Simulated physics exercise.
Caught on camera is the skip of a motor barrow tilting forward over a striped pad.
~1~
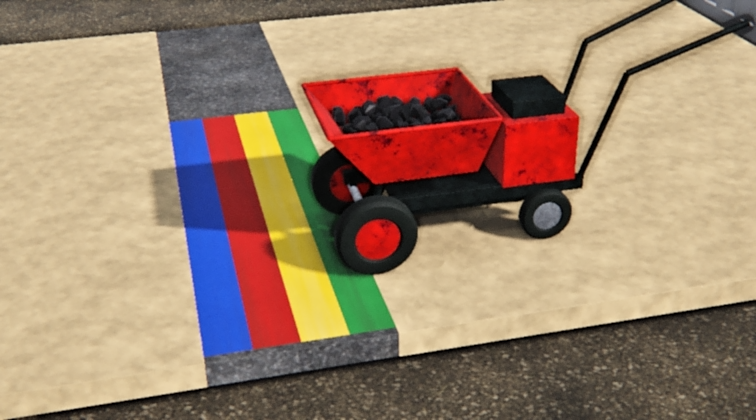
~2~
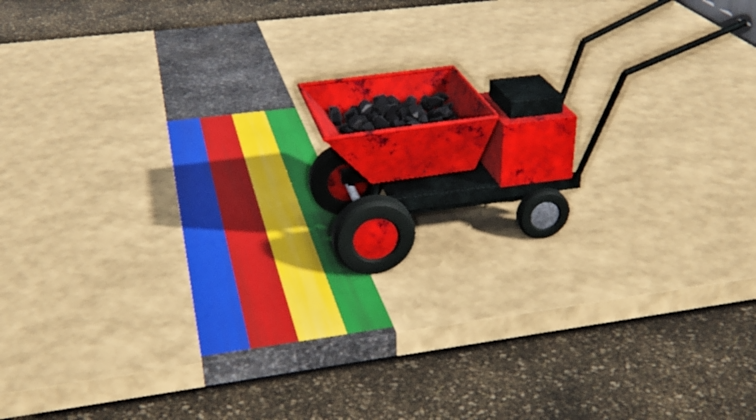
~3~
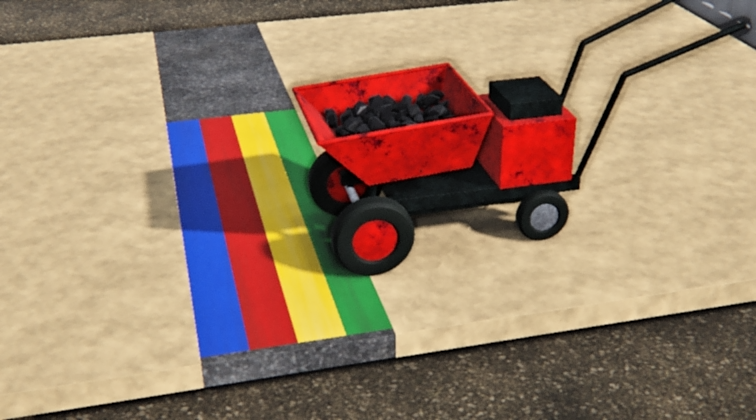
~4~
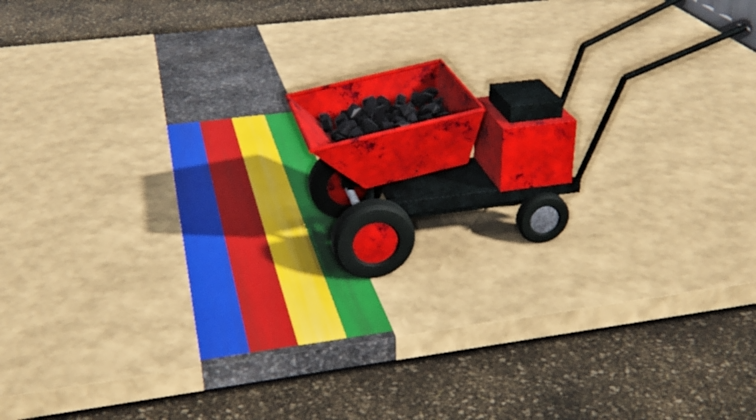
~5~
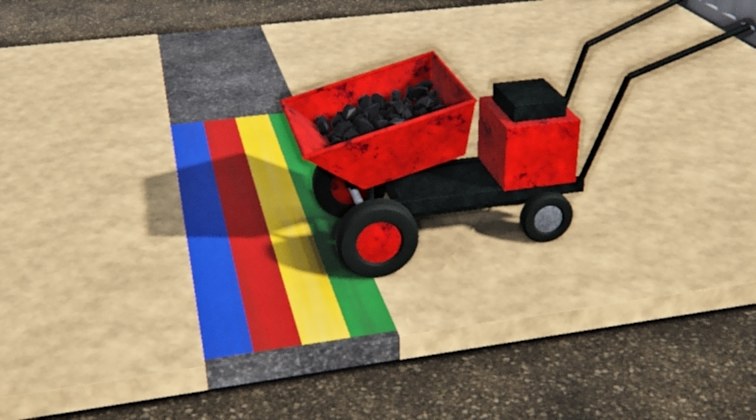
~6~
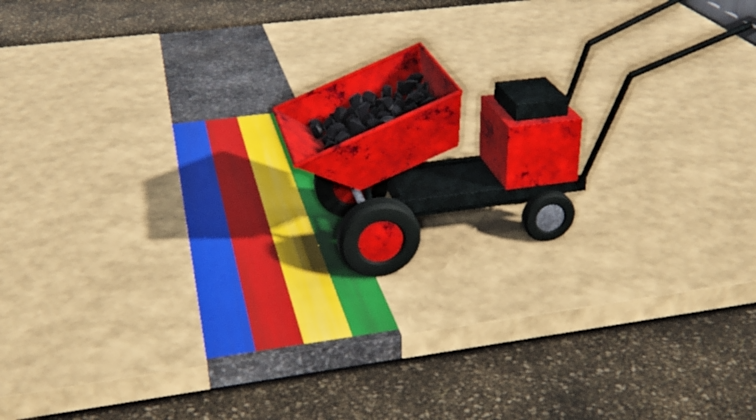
A red motor barrow's skip of black lumps tilts forward to the left over a striped pad.
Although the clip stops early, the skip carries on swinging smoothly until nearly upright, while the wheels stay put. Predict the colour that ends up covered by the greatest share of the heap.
I would say blue.
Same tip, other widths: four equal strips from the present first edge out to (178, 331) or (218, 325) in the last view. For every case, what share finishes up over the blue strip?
The first gives around 40 %, the second around 30 %.
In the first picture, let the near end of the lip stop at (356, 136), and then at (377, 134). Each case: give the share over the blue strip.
You'd get 30 in a hundred the first time and 10 in a hundred the second.
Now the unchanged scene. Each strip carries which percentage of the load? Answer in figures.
Green strip about 0 per cent, yellow strip about 0 per cent, red strip about 10 per cent, blue strip about 40 per cent.
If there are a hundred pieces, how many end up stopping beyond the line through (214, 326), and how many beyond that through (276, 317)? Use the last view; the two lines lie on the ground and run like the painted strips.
About 30 and 70 %.
Soon, skip tipped steeply; all in the skip.
A while on, skip tipped right over; most in the skip; a small part over the red strip; about a quarter over the blue strip; a stray few off the paint.
Towards the end, skip tipped right over; about a third in the skip; a small part over the red strip; about a third over the blue strip; about a quarter off the paint.
Finally, skip tipped right over; about a third in the skip; none over the green strip; none over the yellow strip; a small part over the red strip; about a third over the blue strip; about a quarter off the paint.
